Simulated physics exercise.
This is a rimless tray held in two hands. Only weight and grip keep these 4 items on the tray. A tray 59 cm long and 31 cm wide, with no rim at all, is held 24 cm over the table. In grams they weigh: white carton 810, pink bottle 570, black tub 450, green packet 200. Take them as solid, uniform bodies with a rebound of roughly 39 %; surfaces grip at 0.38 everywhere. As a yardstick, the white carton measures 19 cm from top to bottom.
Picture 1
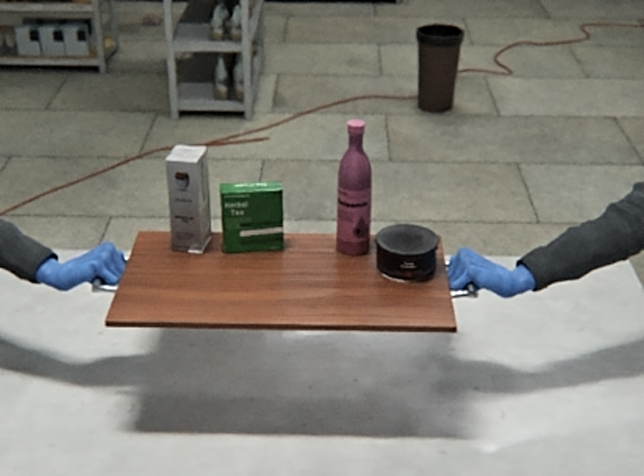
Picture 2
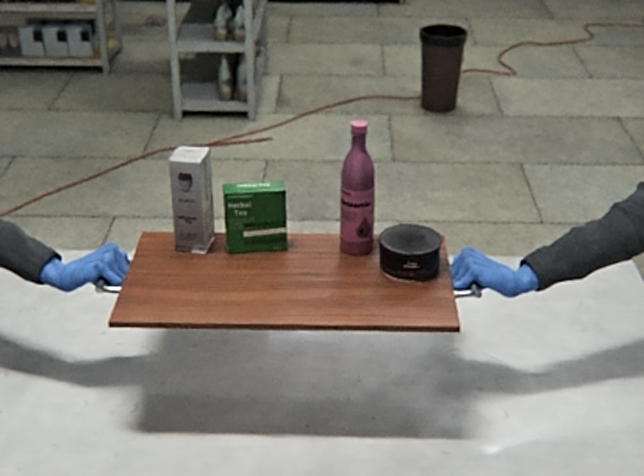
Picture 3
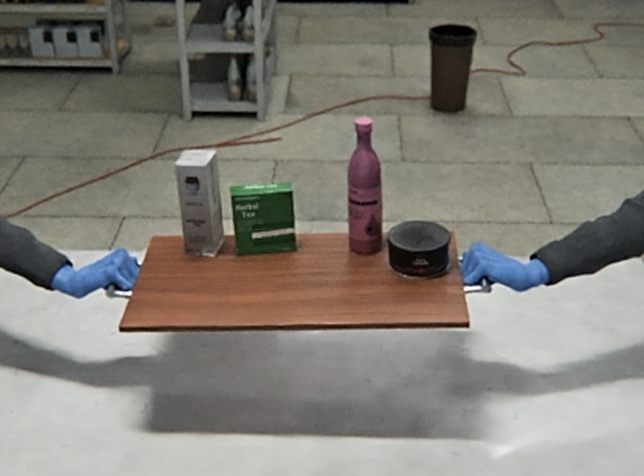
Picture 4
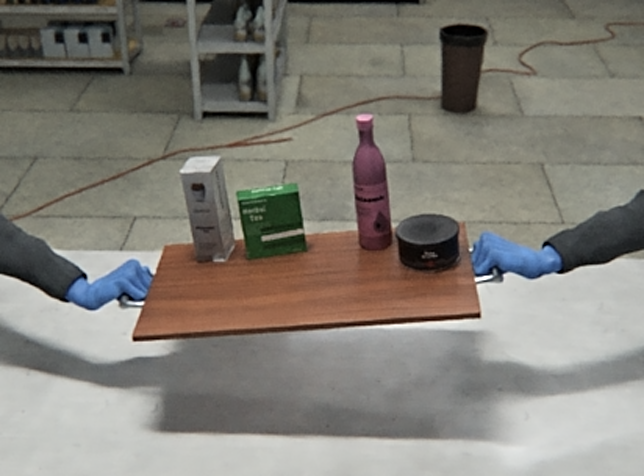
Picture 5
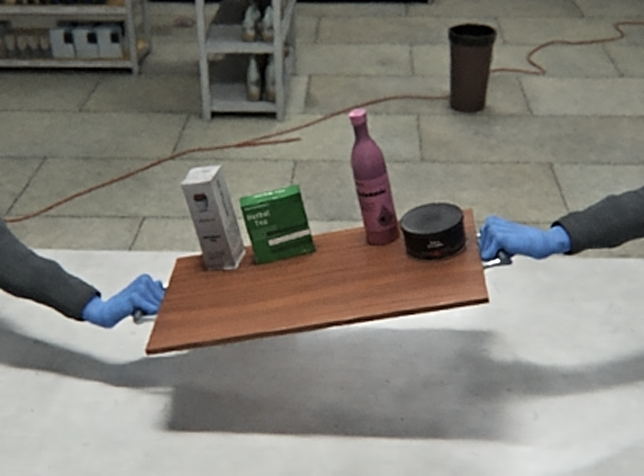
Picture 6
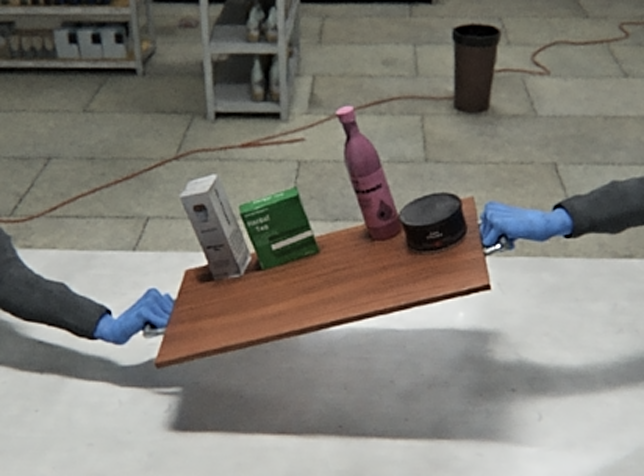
Two gloved hands hold a wooden tray of four items level, then tilt it left-down.
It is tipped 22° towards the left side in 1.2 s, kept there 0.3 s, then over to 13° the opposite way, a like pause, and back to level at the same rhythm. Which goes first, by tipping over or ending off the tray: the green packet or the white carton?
It is the latter, the white carton.
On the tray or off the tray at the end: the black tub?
The black tub is still on the tray.
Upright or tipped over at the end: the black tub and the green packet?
The black tub is still upright; the green packet topples.
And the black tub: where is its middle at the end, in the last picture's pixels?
Around (406, 253).
Then, 0.80 s past the last view, tray tilted 22°, left edge down; white carton now off the tray; green packet shifted 23 cm near (172, 273); pink bottle on its side.
Then, 1.40 s past the last view, tray tilted 1°, right edge down; green packet now off the tray; pink bottle on its side; black tub shifted 7 cm.
Finally, off the tray, white carton, pink bottle and green packet; not toppled but over 5 cm from the start, black tub. Final places as that camera would see them, green packet near (75, 330), white carton near (205, 279). Green packet went 0.82 s after the last picture; white carton went 0.48 s after the last picture.
